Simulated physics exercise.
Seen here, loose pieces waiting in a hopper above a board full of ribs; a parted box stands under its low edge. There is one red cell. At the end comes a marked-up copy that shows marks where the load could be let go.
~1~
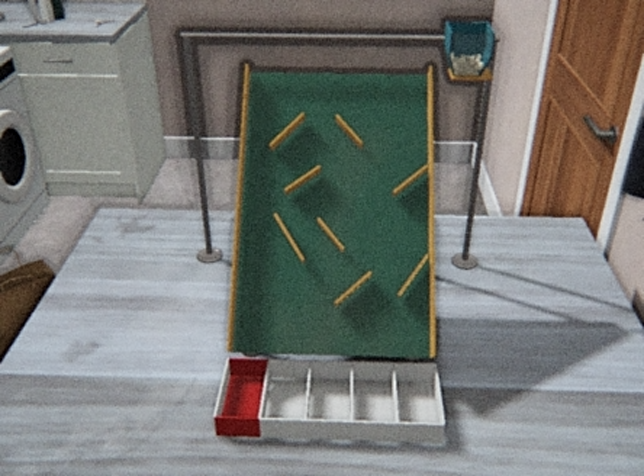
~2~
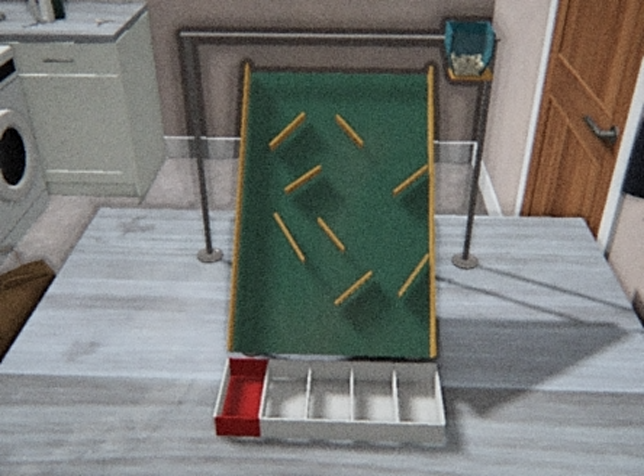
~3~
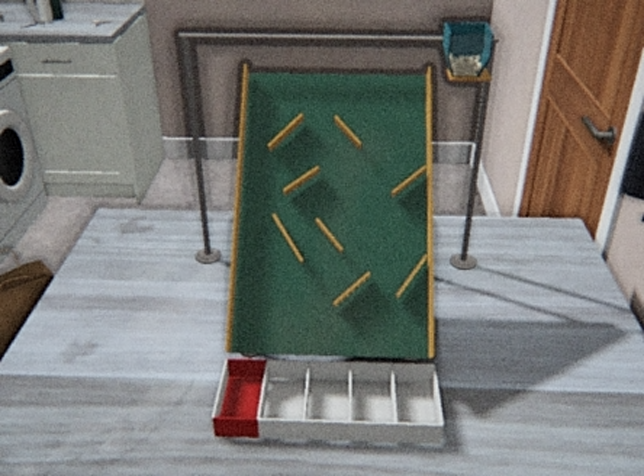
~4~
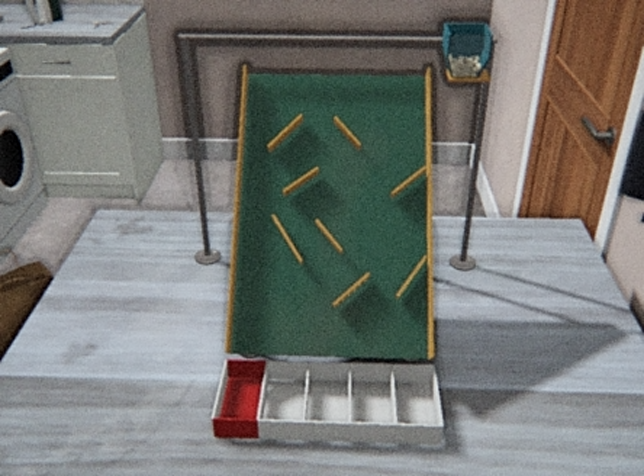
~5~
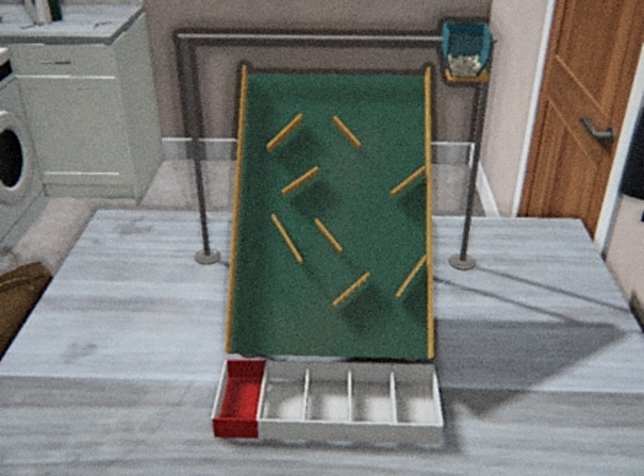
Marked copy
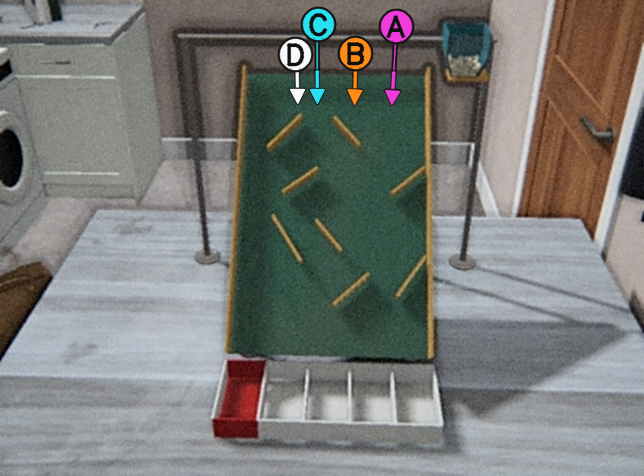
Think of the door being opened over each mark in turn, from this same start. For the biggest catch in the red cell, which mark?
The best mark is D.
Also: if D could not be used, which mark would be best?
It is C.
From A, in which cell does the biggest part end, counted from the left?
The second from the left.
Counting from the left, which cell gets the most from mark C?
It is the first one.
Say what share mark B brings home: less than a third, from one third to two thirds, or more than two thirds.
Less than a third.
On the marked copy, mark A meets the board at (392, 99); mark B meets the board at (354, 99); mark C meets the board at (317, 98); mark D meets the board at (297, 98).
For mark A, a small share in the red cell, the bulk in other cells, only a few held on the board.
For mark B, a small share in the red cell, the bulk in other cells.
For mark C, close to half in the red cell, close to half in other cells.
For mark D, the bulk in the red cell, close to a quarter in other cells.
